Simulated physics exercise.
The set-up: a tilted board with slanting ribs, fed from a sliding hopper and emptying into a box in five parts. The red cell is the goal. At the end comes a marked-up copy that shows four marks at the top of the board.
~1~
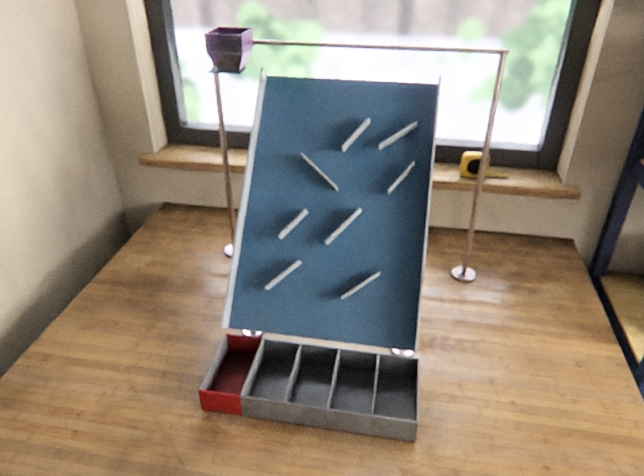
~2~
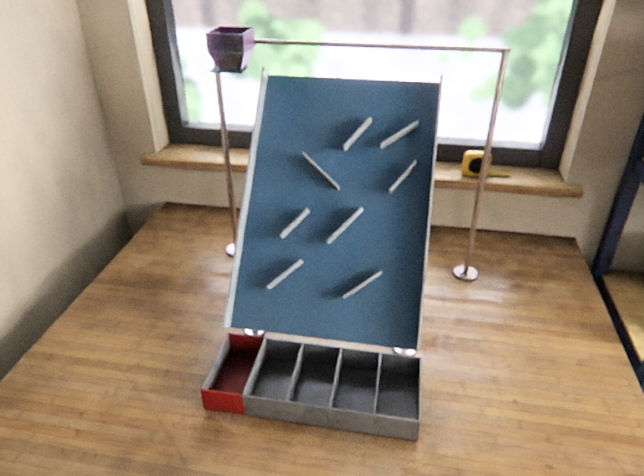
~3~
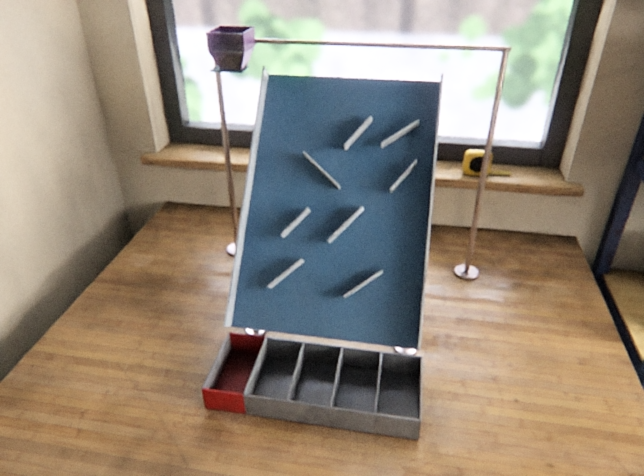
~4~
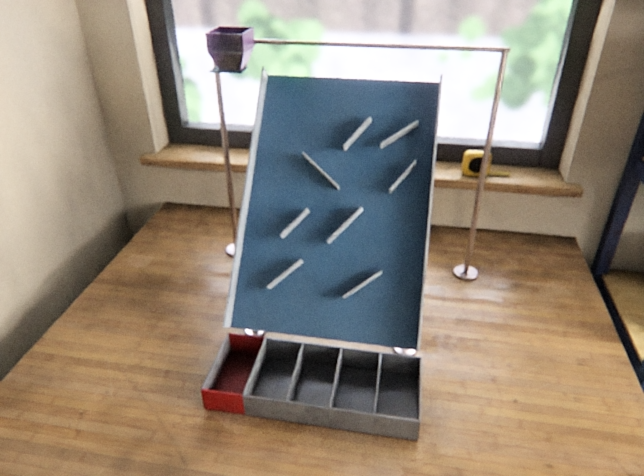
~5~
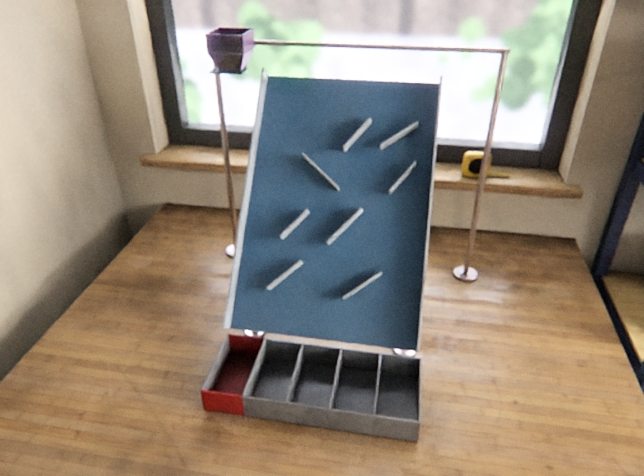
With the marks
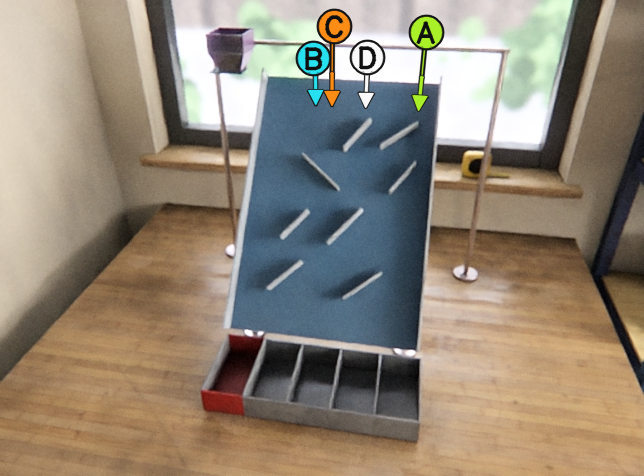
On a wooden table by a window, a tilted blue board with slanting ribs stays still.
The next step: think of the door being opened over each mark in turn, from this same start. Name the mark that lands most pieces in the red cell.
Use mark B.
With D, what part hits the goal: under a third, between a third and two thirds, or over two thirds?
Under a third.
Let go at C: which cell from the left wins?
It is the second one.
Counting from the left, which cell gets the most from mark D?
The second from the left.
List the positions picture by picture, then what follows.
The first picture shows hopper at (232, 62), allspice berries, door shut.
The second picture shows ribs (343, 147) to (371, 117), (381, 144) to (418, 120), (303, 152) to (338, 186).
The third picture shows ribs (391, 189) to (416, 160), (281, 235) to (308, 208), (328, 241) to (363, 206).
The fourth picture shows ribs (267, 287) to (301, 260), (343, 297) to (382, 271).
The fifth picture shows red cell at (223, 401), number 1 of 5 from the left.
On the marked copy, mark A meets the board at (419, 105); mark B meets the board at (315, 99); mark C meets the board at (331, 100); mark D meets the board at (365, 102).
Choosing A, about a quarter in the red cell, about two thirds in other cells, a small part outside the box.
Choosing B, about a third in the red cell, about half in other cells, a small part outside the box.
Choosing C, about a quarter in the red cell, most in other cells.
Choosing D, a small part in the red cell, most in other cells, a stray few outside the box.
